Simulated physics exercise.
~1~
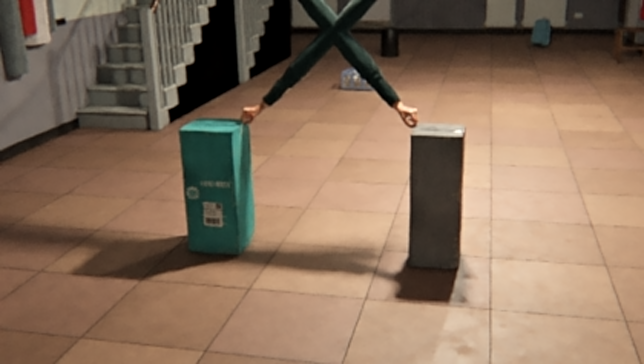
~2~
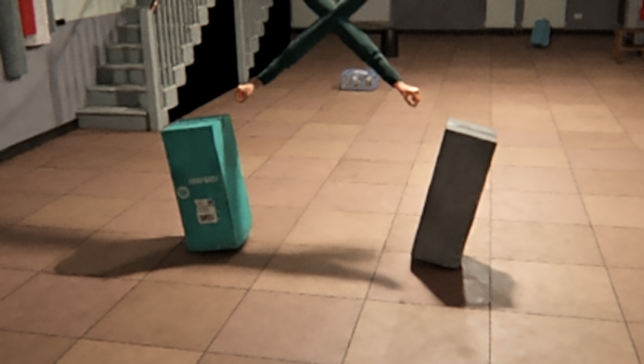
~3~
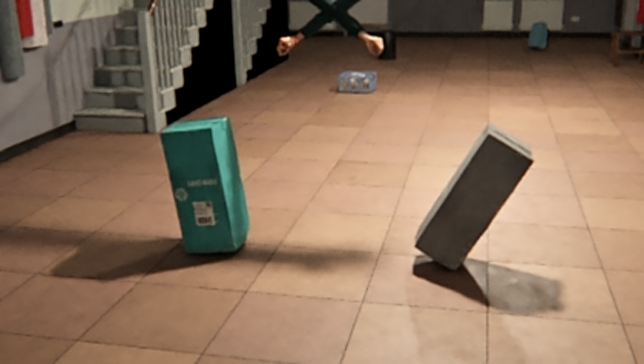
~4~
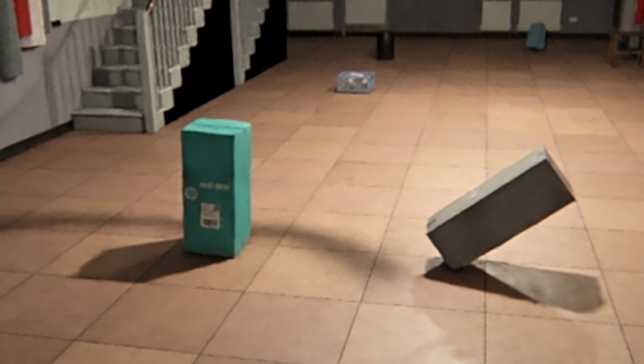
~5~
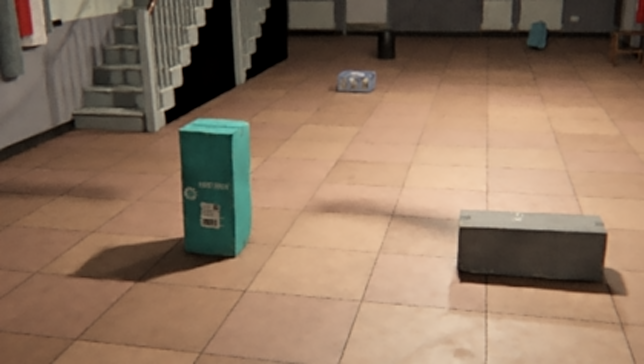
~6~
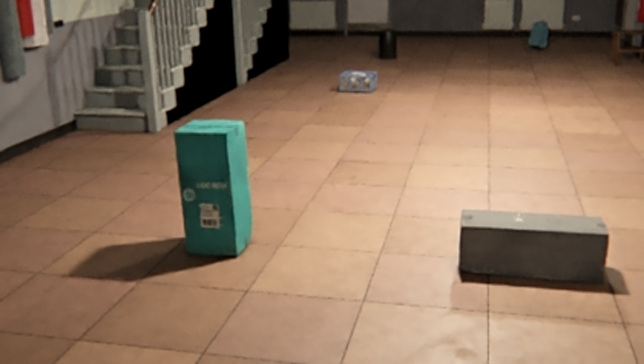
The clip opens on a tiled floor near a staircase, where a turquoise parcel on the left and a grey parcel on the right stand upright, with crossed arms in dark green sleeves reaching down to their top edges. The hands come away and draw back as both parcels lean outward, the turquoise one slightly left and the grey one right. The arms leave the view while the grey parcel tips steeply over its lower edge. The turquoise parcel rocks back upright. The grey parcel drops onto its side and lies still, while the turquoise one remains standing.
